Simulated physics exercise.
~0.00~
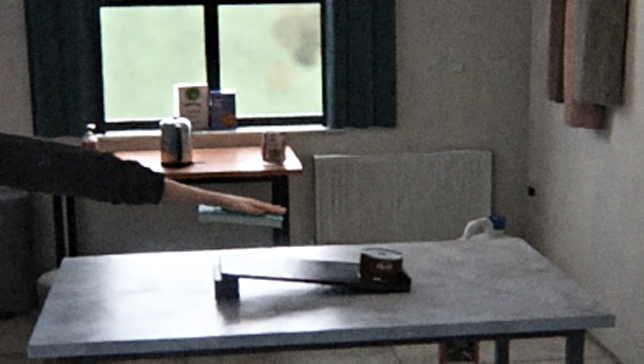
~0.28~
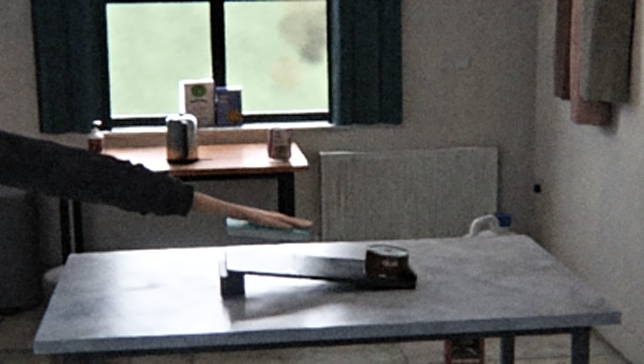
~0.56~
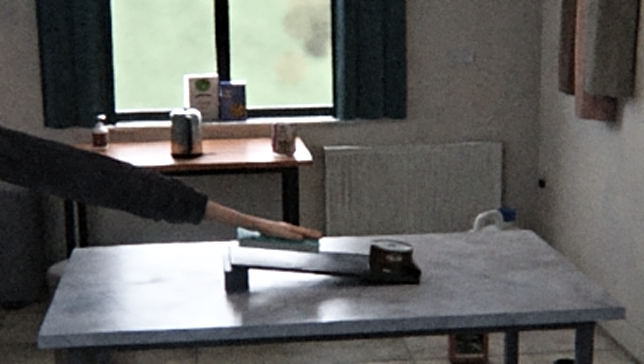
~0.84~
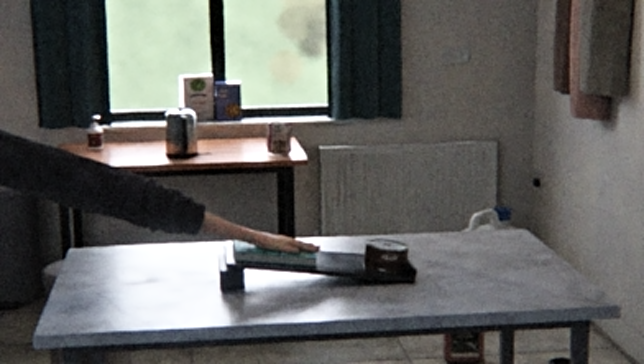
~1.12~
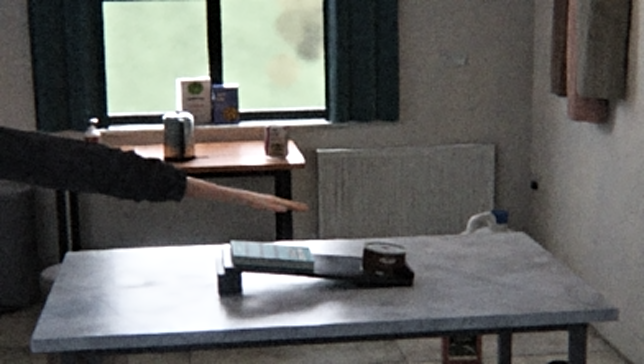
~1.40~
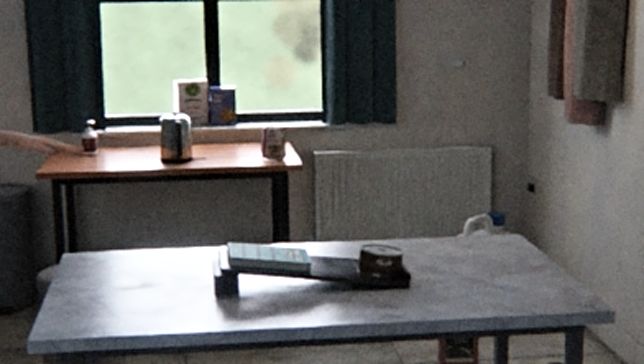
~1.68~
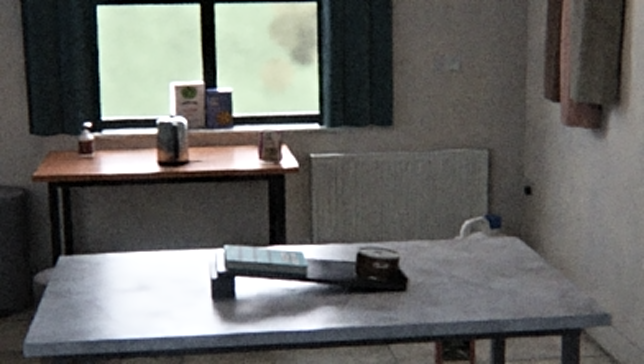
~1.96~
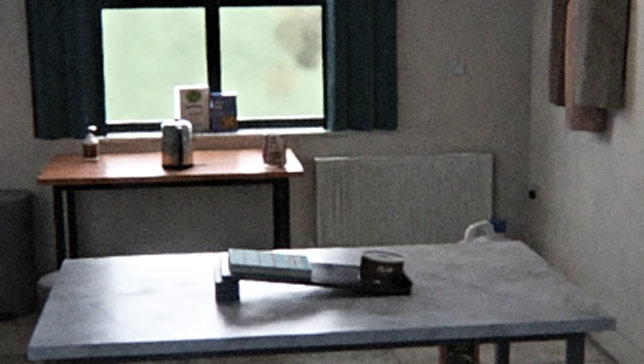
On a grey table by a window, a hand lowers a turquoise book onto a sloping board and withdraws, leaving it resting.
